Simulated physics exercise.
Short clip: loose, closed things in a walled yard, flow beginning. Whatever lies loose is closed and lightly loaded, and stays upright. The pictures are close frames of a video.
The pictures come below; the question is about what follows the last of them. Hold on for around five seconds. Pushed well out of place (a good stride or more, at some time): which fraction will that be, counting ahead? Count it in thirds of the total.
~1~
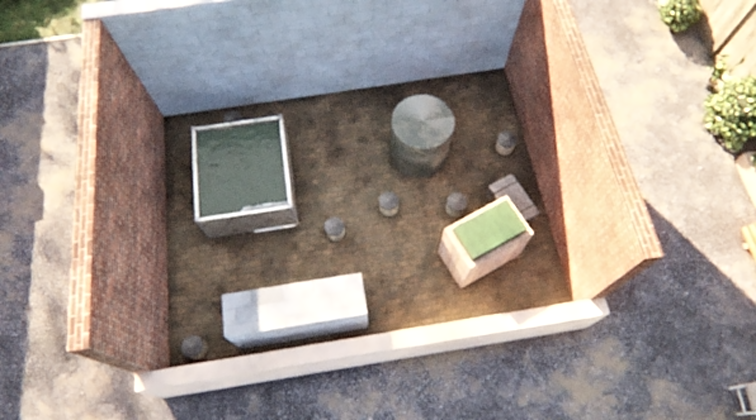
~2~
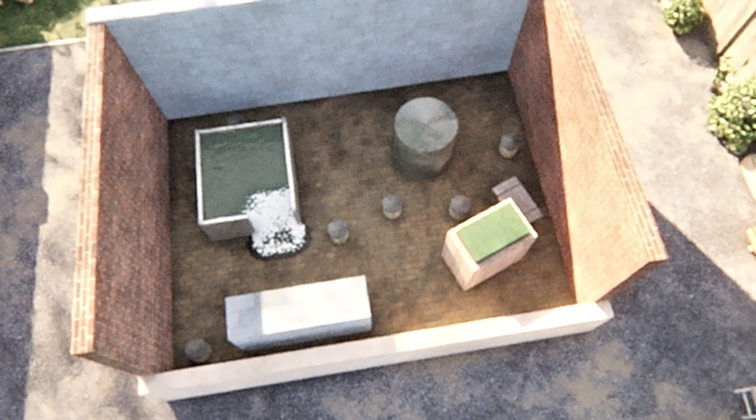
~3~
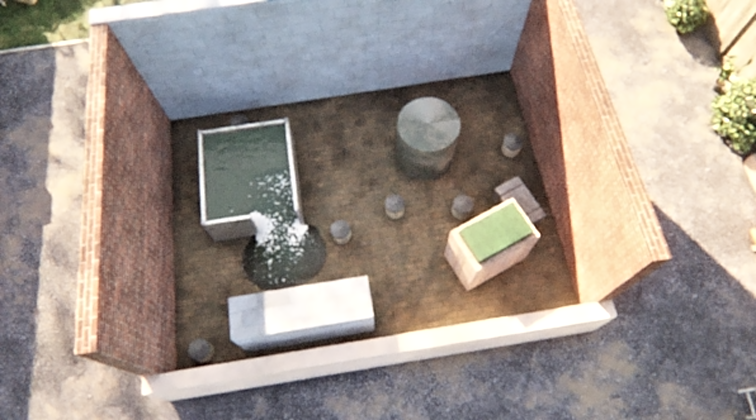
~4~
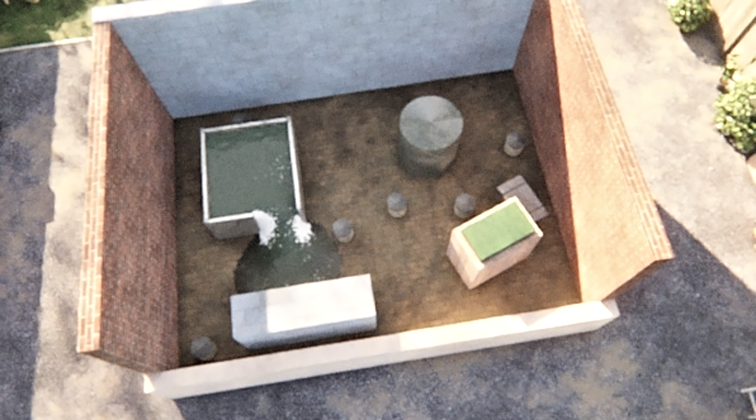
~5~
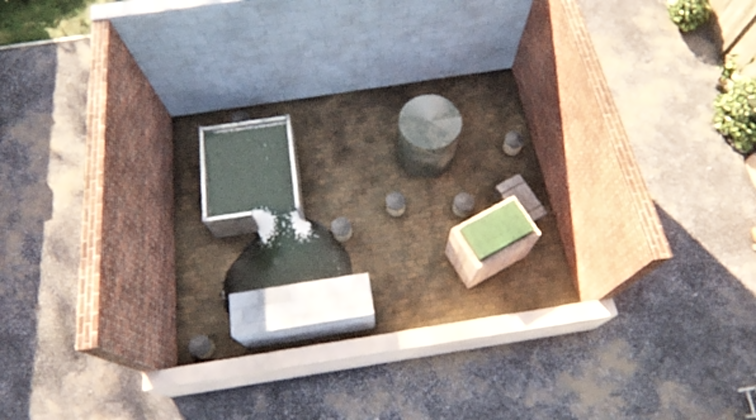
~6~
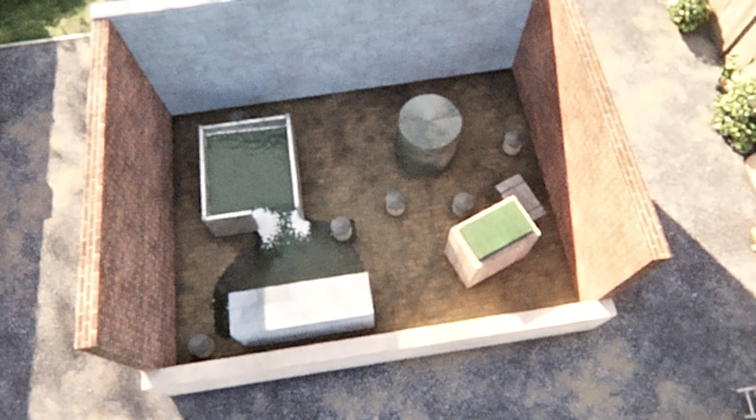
It stays below a third.
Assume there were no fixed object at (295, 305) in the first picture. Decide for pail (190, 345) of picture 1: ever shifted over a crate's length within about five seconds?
Shoved clear.
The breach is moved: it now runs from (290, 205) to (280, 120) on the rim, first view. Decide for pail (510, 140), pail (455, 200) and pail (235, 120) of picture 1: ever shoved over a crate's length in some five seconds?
Outcome by item - displaced that far / displaced that far / short of that distance.
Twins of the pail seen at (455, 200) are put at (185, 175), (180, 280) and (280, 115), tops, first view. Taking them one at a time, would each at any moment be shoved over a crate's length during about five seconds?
Item by item: Goes the distance, goes the distance, remains in place.
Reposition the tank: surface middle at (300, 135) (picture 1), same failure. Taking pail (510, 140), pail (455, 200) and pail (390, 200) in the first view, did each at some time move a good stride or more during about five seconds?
Taking them in turn: Kept near its start; kept near its start; kept near its start.
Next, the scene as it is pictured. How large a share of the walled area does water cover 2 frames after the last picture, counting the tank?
My estimate is about 20 per cent.
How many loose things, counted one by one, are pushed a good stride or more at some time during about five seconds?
That comes out at 2.
A moment on, 0 of 7 are well off their spots; 0 afloat.
Next, 0 of 7 are well off their spots; 1 afloat.
Later, 2 of 7 are well off their spots; 1 afloat.
In the end, 1 of 7 are well off their spots, and 2 have been at some point; 2 afloat.
